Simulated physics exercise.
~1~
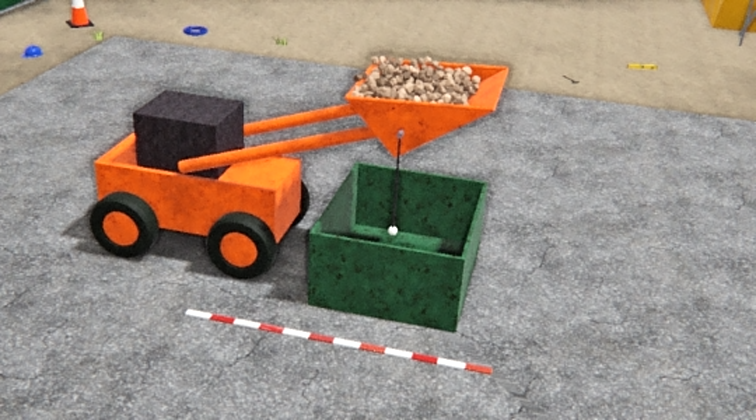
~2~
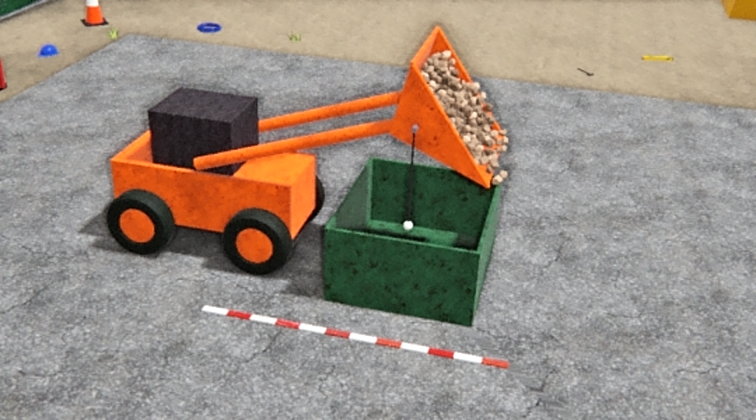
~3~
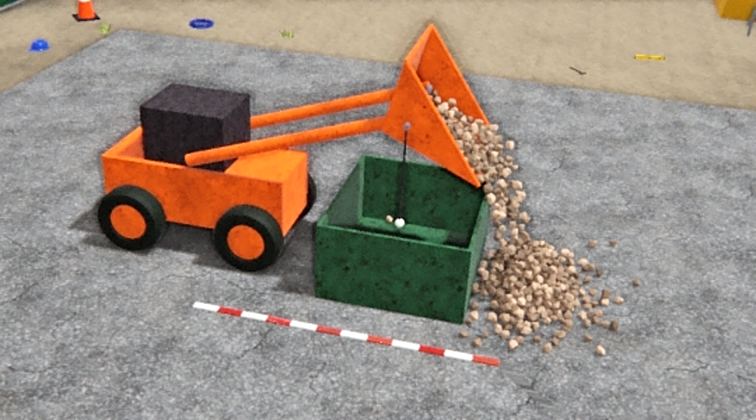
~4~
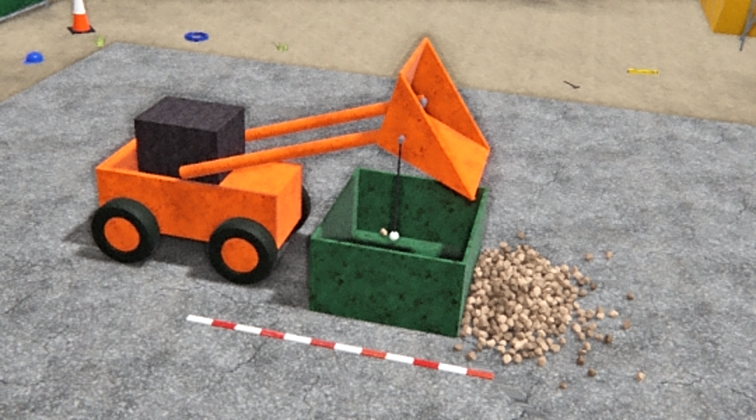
At the start, a small orange loader with a dark block on its back holds a raised bucket of pale brown stones over a green, open-topped bin, with a red and white striped bar on the grey ground in front. The bucket tips steeply forward to the right, and the stones slide toward its lower lip. They then pour over the bin's far right edge, tumbling onto the ground beside it. The bucket stays tilted as it empties. At the end, nearly all the stones lie in a spread heap to the right of the almost empty bin.
